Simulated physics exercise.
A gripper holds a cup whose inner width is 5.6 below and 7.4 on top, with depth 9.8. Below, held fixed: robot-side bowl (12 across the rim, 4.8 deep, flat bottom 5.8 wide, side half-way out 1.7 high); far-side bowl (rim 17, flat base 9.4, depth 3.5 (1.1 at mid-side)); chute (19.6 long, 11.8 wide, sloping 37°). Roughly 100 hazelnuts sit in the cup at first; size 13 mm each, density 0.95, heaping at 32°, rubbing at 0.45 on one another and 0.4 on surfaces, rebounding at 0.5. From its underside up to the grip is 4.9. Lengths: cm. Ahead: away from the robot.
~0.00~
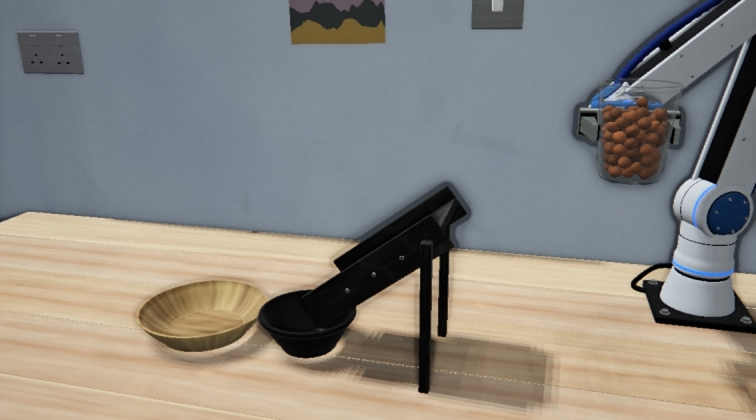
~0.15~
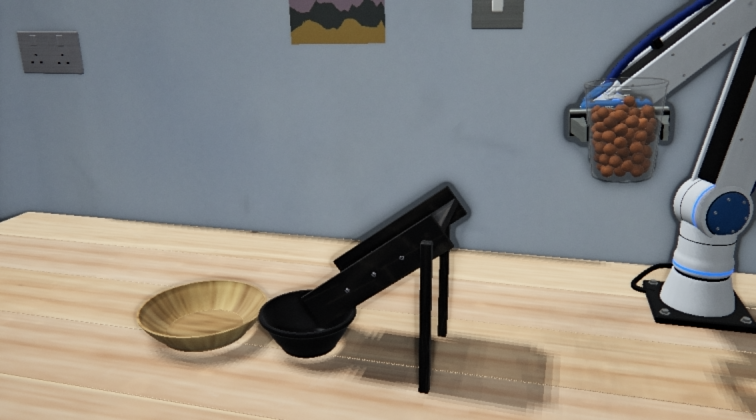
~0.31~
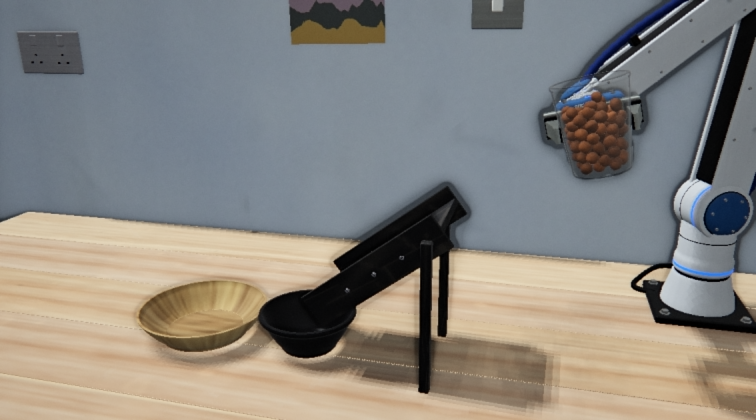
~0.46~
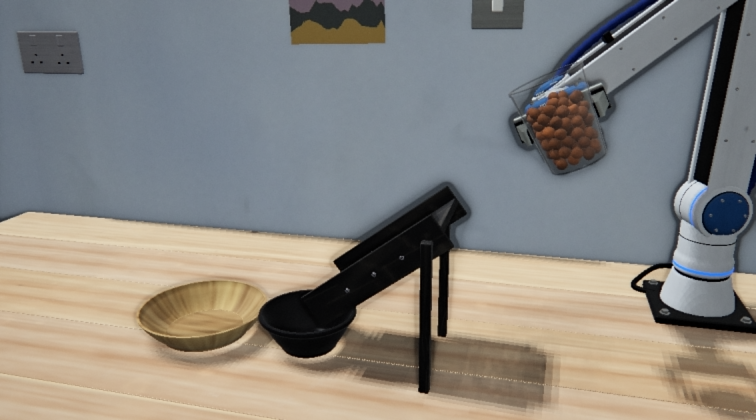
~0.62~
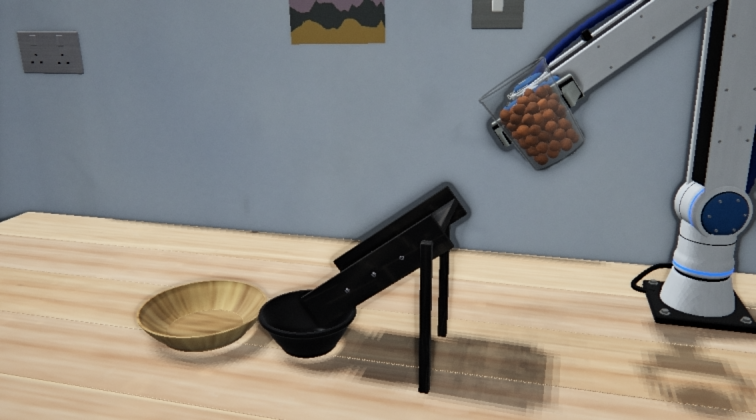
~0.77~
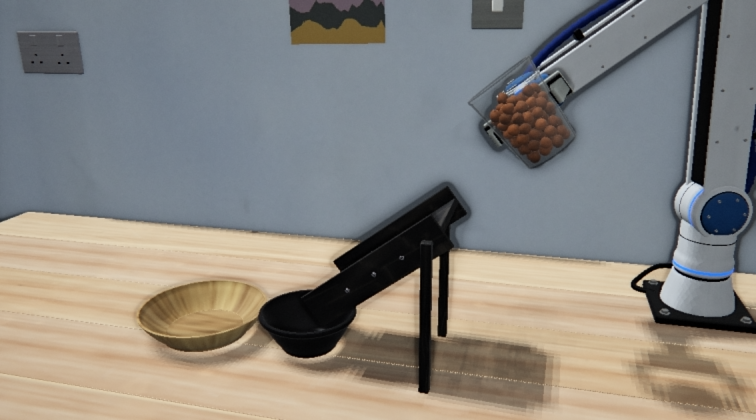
The clip shows a robot arm holding a clear cup of hazelnuts above a wooden table, moving it left while gradually tilting it leftward, near a raised black chute that slopes into a black bowl beside a tan bowl.
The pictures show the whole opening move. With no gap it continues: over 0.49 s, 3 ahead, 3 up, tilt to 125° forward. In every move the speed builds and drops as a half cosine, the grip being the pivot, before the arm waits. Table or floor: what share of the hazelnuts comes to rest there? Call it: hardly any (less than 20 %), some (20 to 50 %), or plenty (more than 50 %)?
I would call it hardly any.
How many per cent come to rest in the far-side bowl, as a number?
I'd say some 0 per cent.
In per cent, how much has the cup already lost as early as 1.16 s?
Around 5 percent at that moment.
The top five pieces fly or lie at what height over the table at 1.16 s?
Close to 38 cm above the tabletop.
By 0.97 s, tilted 69° forward, highest piece 36 above the table; 95 in the cup.
By 1.16 s, tilted 117° forward, highest piece 37 above the table; 92 in the cup, 3 on the chute or in flight.
By 1.46 s, tilted 125° forward, highest piece 28 above the table; 21 in the robot-side bowl, 3 in the cup, 1 on the table or floor, 70 on the chute or in flight.
By 2.51 s, tilted 125° forward, highest piece 5 above the table; 84 in the robot-side bowl, 10 on the table or floor, 1 in the far-side bowl.
Final count, 84 in the robot-side bowl, 10 on the table or floor, 1 in the far-side bowl. That is 11 % on the table or floor.
